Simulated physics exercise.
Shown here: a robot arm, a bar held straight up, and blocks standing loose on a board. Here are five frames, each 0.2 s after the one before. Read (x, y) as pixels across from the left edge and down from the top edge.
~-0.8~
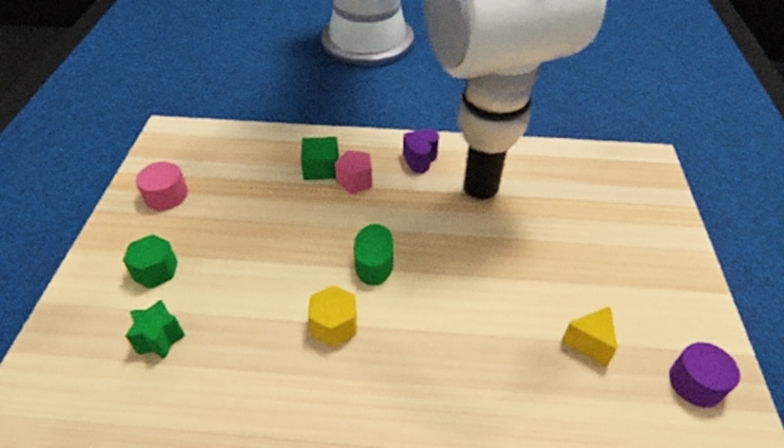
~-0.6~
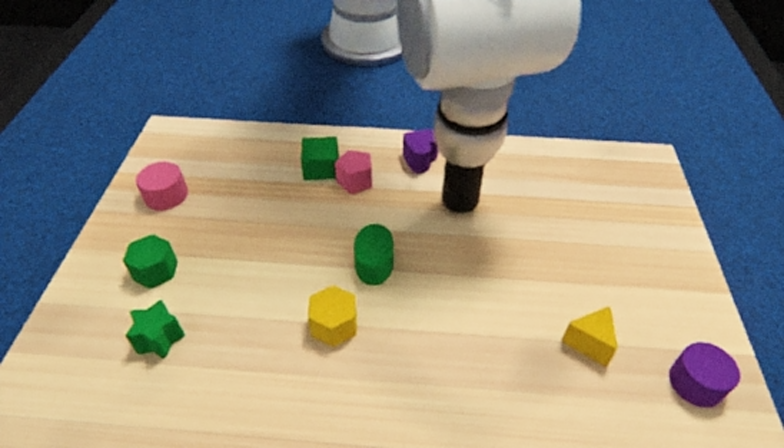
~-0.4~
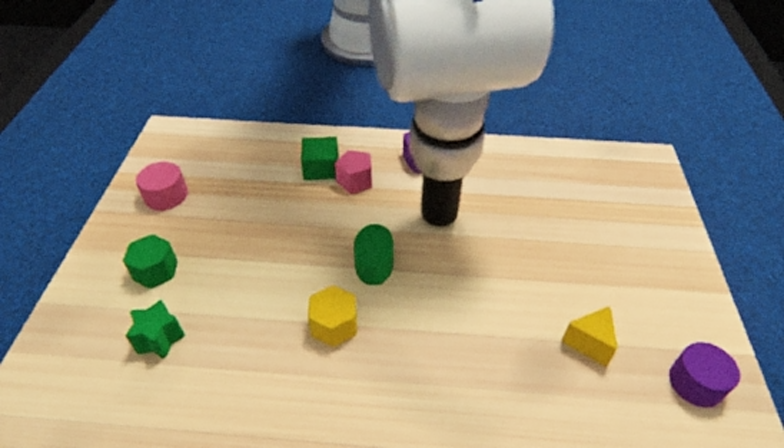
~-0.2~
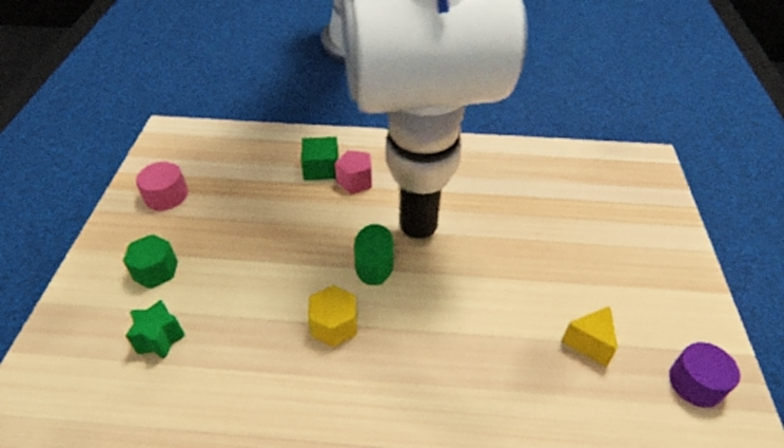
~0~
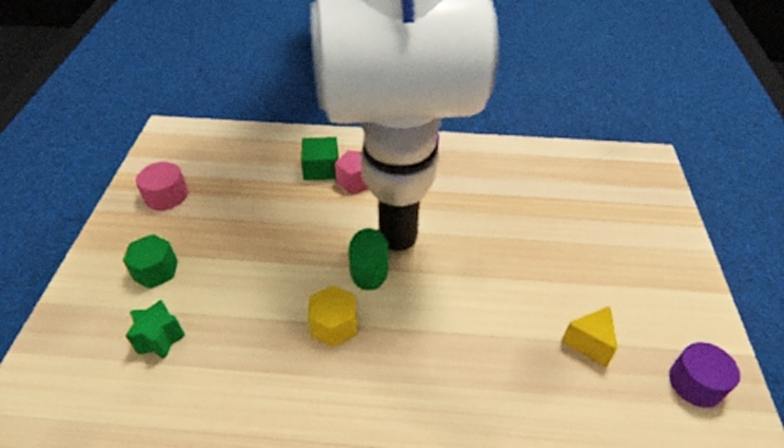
White robot arm sliding its black bar down and left across a wooden board of colourful blocks, slightly nudging the green oval.
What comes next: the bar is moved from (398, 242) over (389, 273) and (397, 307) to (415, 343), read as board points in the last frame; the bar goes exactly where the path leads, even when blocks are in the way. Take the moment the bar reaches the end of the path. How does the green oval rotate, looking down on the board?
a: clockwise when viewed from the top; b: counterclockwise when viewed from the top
Correct choice: A.
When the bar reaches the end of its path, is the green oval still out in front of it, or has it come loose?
At the end of the path, the bar has already lost the green oval, which lies beside or behind it.
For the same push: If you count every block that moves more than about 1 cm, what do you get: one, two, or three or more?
It looks like two blocks will be pushed more than about 1 cm.
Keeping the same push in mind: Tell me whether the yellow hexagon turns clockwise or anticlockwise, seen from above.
Seen from overhead, it turns anticlockwise.
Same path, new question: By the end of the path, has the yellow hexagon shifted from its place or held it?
It does get moved.
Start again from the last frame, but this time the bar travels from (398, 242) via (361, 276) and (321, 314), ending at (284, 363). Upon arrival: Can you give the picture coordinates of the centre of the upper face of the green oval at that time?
The green oval ends near (269, 391).
The first path, step by step. One third of the way, bar at (389, 269); yellow hexagon at (323, 315), turned 15° anticlockwise; green oval at (347, 274), turned 25° clockwise.
Two thirds of the way, bar at (397, 302); yellow hexagon at (320, 319), turned 20° anticlockwise; green oval at (343, 277), turned 30° clockwise.
At the end, bar at (415, 338); yellow hexagon at (320, 319), turned 20° anticlockwise; green oval at (343, 277), turned 30° clockwise.
